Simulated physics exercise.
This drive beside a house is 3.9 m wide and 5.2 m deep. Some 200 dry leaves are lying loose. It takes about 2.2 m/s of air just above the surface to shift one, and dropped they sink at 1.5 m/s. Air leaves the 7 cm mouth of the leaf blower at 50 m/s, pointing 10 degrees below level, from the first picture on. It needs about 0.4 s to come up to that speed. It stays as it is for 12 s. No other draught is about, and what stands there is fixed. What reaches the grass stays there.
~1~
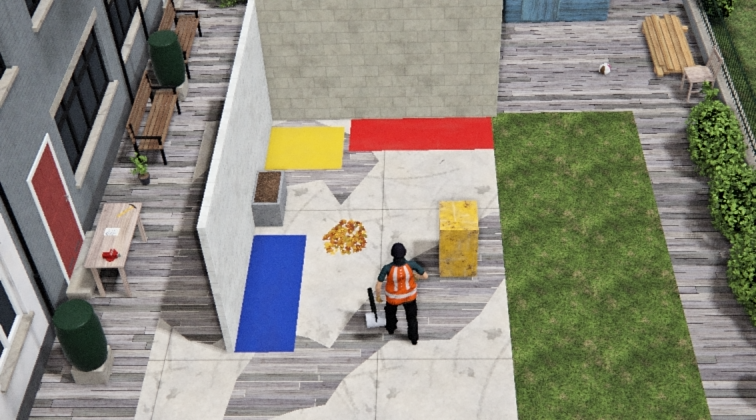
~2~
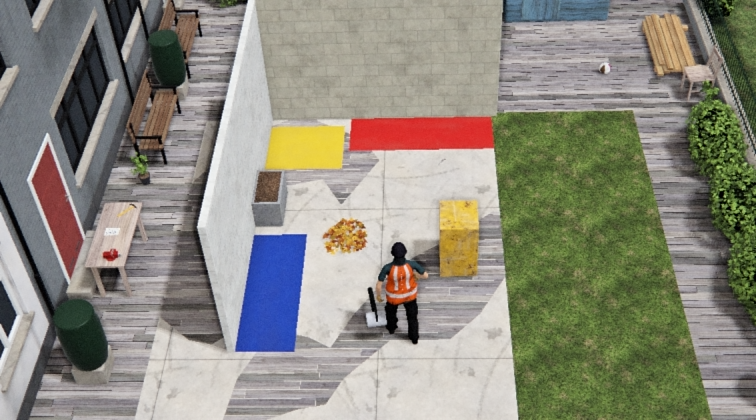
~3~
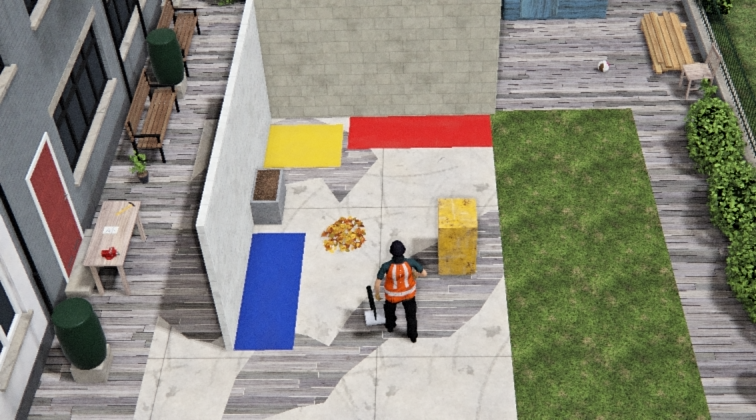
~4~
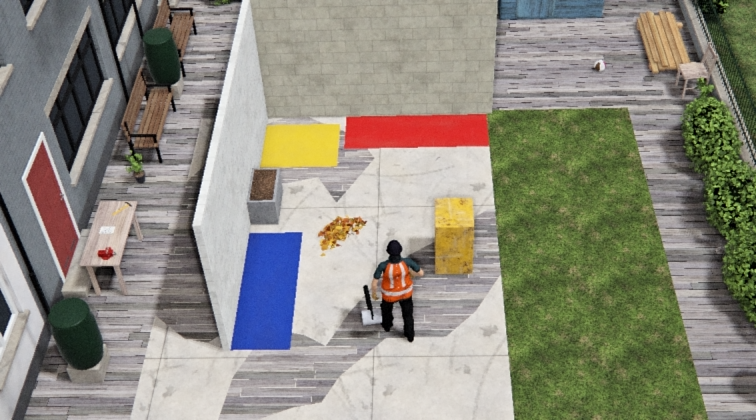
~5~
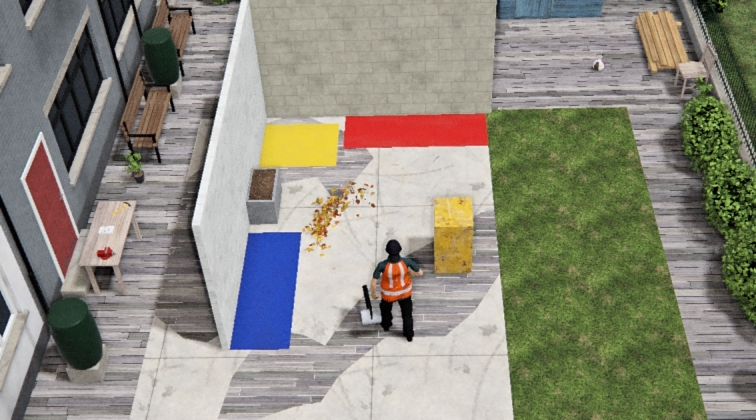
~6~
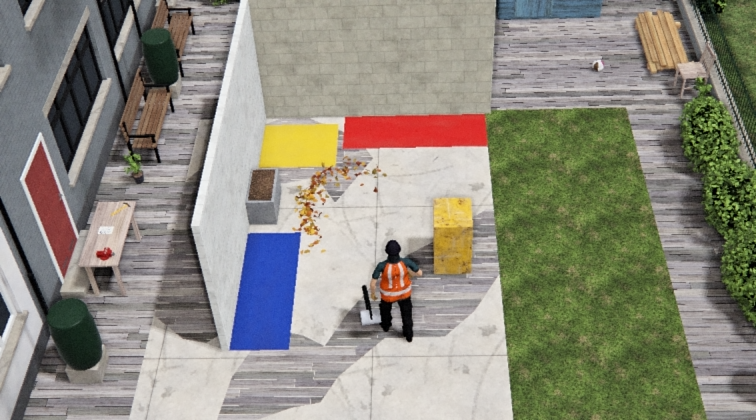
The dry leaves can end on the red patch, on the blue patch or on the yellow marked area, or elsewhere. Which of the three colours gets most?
The biggest group is at the yellow one.
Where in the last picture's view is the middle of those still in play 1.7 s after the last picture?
Near (281, 135).
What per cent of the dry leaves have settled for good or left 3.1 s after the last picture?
Some 30 per cent.
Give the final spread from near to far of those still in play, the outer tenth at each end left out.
Roughly 1.2 m.
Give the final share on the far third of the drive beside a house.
About 90 %.
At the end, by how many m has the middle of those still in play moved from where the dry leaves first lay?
Roughly 2.8 m.
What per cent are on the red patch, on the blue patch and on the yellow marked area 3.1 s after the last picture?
About 15 % red, 0 % blue, 40 % yellow.
Then, 1.7 s after the last picture, 84 % are on the move or not yet settled, 34 % are on the yellow marked area, 1 % on the blue patch and 12 % on the red patch; the middle of those still in play is near (281, 135).
Then, 3.1 s after the last picture, 74 % are on the move or not yet settled, 42 % are on the yellow marked area, 0 % on the blue patch and 14 % on the red patch; the middle of those still in play is near (276, 136).
Then, 5.8 s after the last picture, 63 % are on the move or not yet settled, 45 % are on the yellow marked area, 1 % on the blue patch and 14 % on the red patch; the middle of those still in play is near (273, 134).
Then, 11.2 s after the last picture, at the end, 50 % are on the yellow marked area, 1 % on the blue patch and 14 % on the red patch; the middle of those still in play is near (271, 133).
